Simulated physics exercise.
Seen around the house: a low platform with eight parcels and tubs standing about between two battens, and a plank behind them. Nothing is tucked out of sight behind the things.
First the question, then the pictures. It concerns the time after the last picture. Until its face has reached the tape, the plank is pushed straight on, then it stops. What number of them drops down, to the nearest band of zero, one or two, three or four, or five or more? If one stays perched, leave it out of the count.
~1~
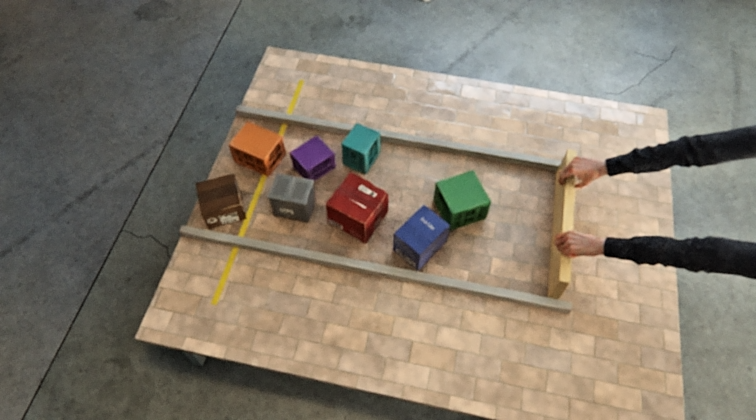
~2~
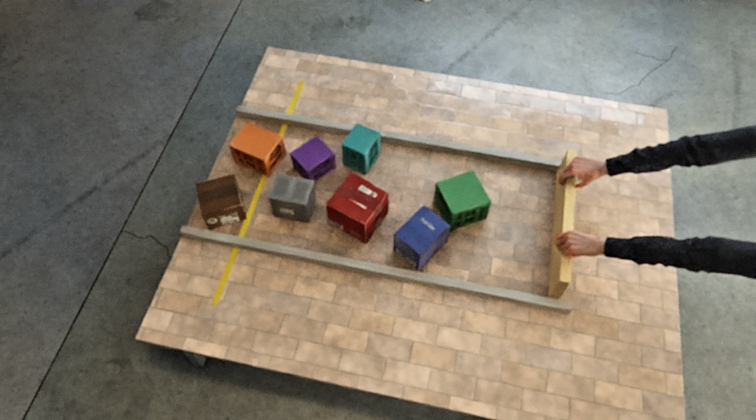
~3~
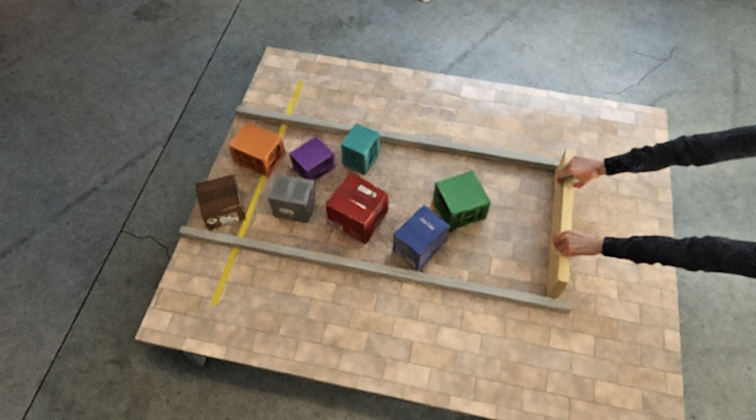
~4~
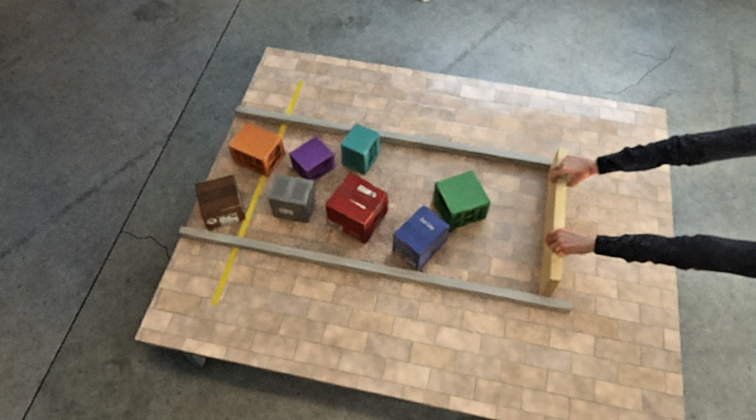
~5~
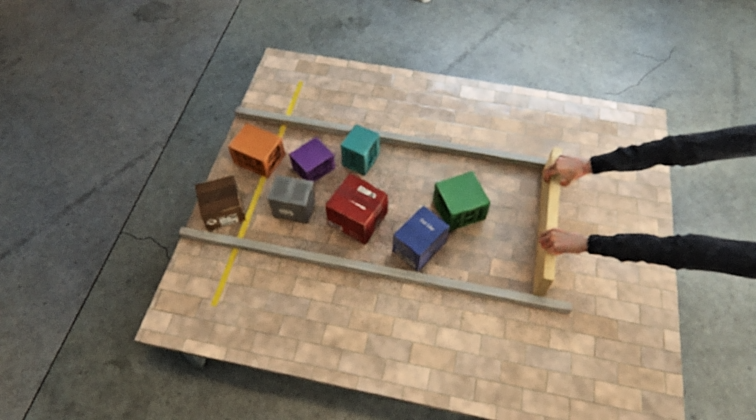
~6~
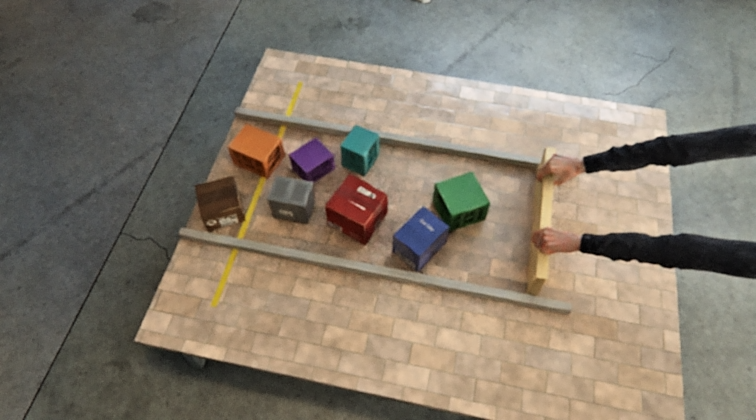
Nearest band: Three or four.
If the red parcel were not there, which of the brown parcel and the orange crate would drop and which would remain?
Well, the brown parcel leaves the top, while the orange crate leaves the top.
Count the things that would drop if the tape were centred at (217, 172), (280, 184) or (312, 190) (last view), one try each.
So, reaching the ground: 8, then 3, then 0.
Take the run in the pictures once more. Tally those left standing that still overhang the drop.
The overhang total is 1.
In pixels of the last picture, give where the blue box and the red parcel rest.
About (228, 210), and about (207, 174).
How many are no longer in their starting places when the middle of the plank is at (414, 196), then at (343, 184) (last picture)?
At the first spot the count is 3, and at the second it is 8.
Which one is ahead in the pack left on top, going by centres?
It's the red parcel that ends nearest.
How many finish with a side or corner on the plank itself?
Count: 3.
Soon after, none off yet; brown parcel at rest near (221, 203); orange crate at rest near (257, 151); grey tote at rest near (292, 201).
After that, none off yet; brown parcel at rest near (221, 203); orange crate at rest near (257, 151); grey tote displaced a little near (276, 197).
And then, none off yet; brown parcel displaced a little near (208, 204); orange crate displaced about its own width near (230, 140); grey tote displaced well along near (223, 168).
In the end, the number that fall off is three or four; gone, purple crate, grey tote, orange crate and brown parcel.
